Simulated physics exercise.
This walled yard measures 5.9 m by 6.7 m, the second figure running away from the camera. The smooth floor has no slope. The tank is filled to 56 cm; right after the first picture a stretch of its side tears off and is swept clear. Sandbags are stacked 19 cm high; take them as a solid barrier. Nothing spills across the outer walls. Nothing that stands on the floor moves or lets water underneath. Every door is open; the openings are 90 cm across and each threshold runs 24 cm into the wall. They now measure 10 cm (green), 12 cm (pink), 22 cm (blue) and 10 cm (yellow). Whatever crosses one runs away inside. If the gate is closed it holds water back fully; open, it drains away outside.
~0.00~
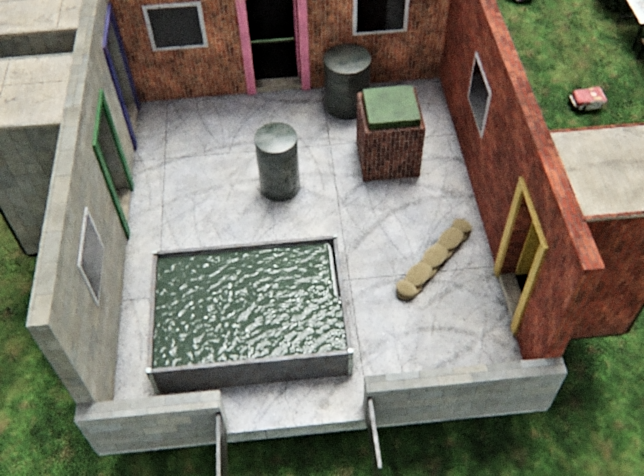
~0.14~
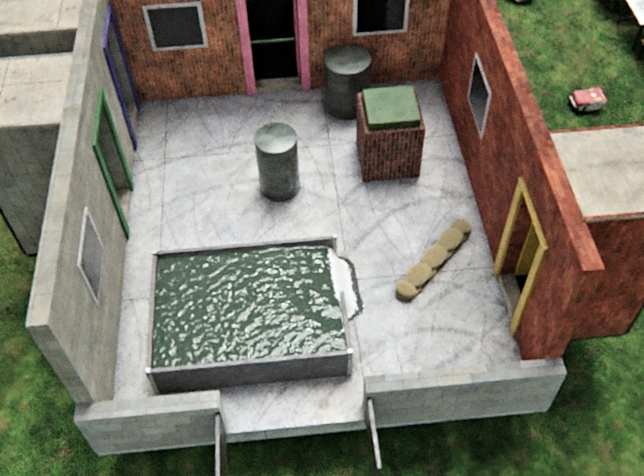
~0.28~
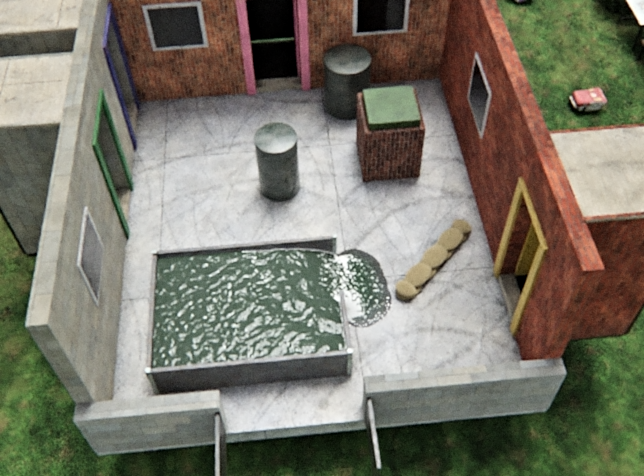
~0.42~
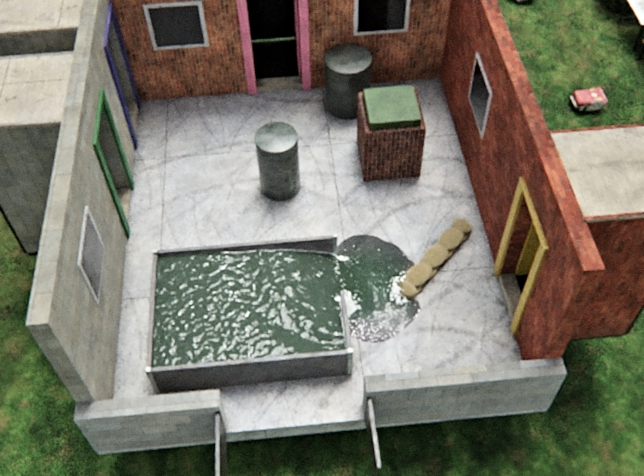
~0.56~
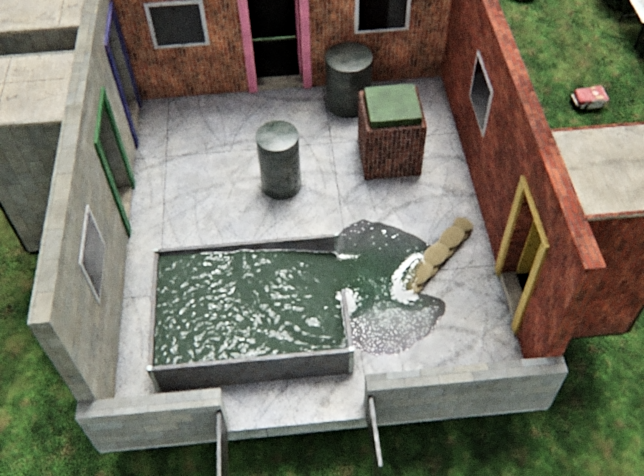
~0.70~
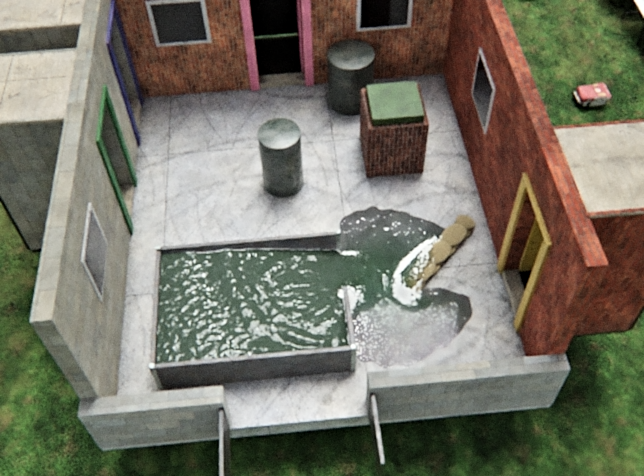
A walled yard's tank opens on its right side and green water spreads around the sandbags.
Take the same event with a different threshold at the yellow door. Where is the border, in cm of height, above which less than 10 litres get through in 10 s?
Some 11.5 cm above the ground.
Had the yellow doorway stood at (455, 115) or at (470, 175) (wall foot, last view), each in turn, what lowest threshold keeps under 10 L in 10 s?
About 17 and 21 cm.
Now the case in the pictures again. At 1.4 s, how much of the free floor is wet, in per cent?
About 20 per cent.
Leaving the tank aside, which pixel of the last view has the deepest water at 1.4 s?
Around (345, 283).
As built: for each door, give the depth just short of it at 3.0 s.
In cm: Green 0, pink 0, blue 0, yellow 13.
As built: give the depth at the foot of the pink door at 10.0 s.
Roughly 1.5 cm deep.
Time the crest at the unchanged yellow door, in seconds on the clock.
At about 2.8 s.
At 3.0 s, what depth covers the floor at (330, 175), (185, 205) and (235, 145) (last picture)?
About 1, 0 and 0 cm.
After 1.4 s water covers 20 % of the floor, deepest (34 cm) near (345, 283); 3 cm at the yellow door, 0 litres in over its 10 cm threshold.
After 3.0 s water covers 35 % of the floor, deepest (29 cm) near (454, 170); 13 cm at the yellow door, 4 litres in over its 10 cm threshold.
After 10.0 s water covers 95 % of the floor, deepest (15 cm) near (464, 169); 10 cm at the yellow door, 25 litres in over its 10 cm threshold.
At the yellow door as built, the water arrived by 1.3 s and peaked near 13 cm at 2.8 s.
With a threshold of 9.5 cm, 33 litres would have come in within the 10 s; with 13 cm, 2 litres. So under 10 litres takes about 11.5 cm.
